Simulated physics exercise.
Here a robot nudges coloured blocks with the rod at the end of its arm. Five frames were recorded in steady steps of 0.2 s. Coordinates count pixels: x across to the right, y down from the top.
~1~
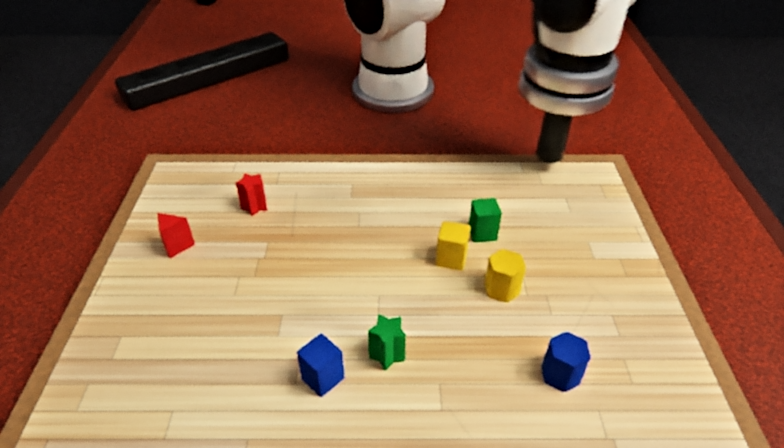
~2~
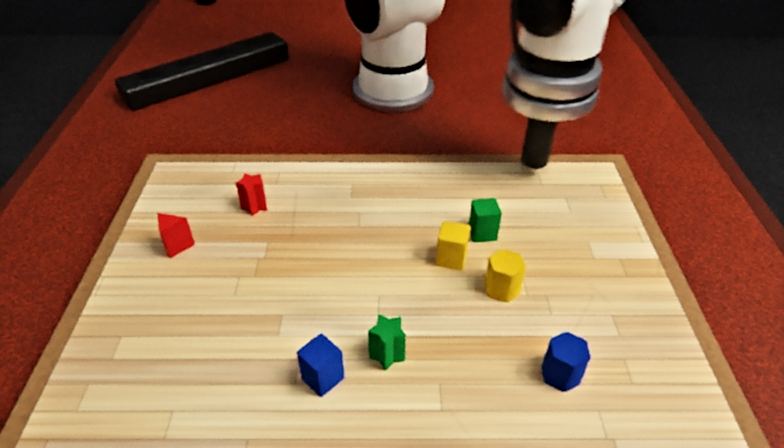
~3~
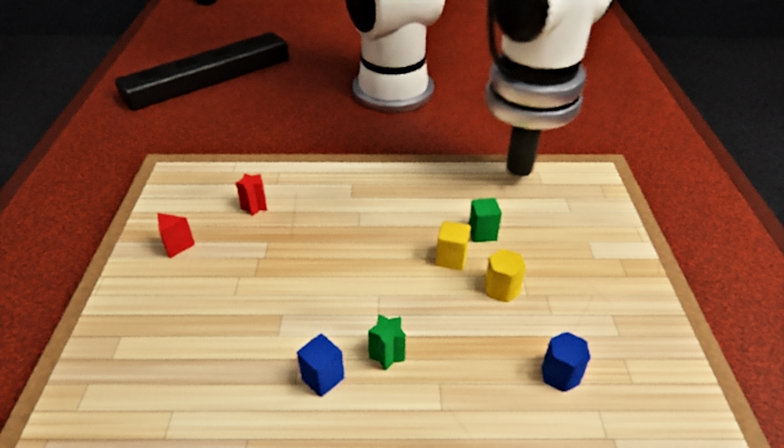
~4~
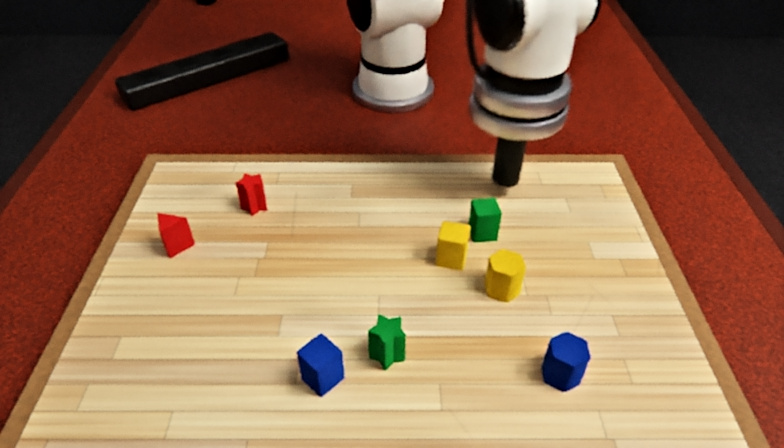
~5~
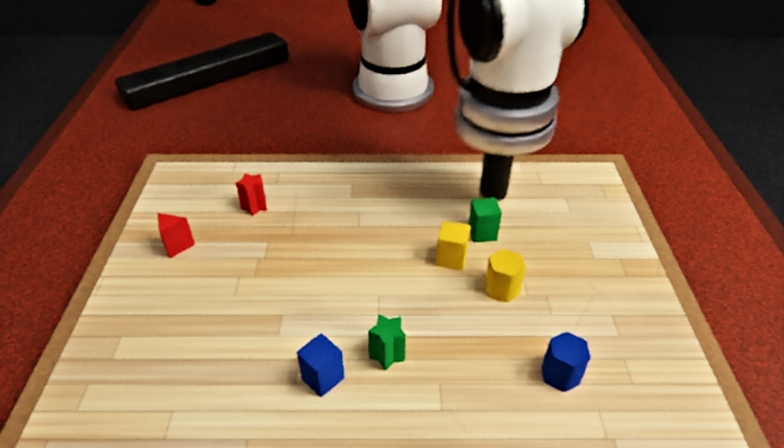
A white robot arm with a dark rod at its end hangs over the far right of a pale wooden board on a red surface, seen from the front and above. Red blocks sit at left, a blue cube and green star near the front, a blue block at right, and two yellow blocks beside a green one. The rod glides slightly left and nearer, closing on that green block, while the blocks and camera stay still.
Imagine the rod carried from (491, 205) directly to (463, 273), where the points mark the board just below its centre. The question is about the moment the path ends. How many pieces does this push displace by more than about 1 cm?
Three or more blocks move.
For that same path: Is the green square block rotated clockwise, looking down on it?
Short answer: No.
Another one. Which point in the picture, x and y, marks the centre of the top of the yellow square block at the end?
About (435, 247).
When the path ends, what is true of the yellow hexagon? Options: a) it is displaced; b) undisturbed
I'll go with a - it is displaced.
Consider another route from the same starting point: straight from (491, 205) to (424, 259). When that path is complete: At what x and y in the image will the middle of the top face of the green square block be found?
Final place: (484, 219).
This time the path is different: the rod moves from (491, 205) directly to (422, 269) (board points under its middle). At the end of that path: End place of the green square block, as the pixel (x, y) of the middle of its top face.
That would be at about pixel (484, 221).
On the path given first. One third of the way, rod at (484, 215); green square block at (483, 218), turned 15° clockwise.
Two thirds of the way, rod at (474, 237); yellow square block at (450, 235), turned 15° clockwise; green square block at (485, 242).
At the end, rod at (464, 262); yellow square block at (435, 247), turned 80° clockwise; green square block at (487, 267), turned 45° anticlockwise; yellow hexagon at (520, 275), turned 15° anticlockwise.
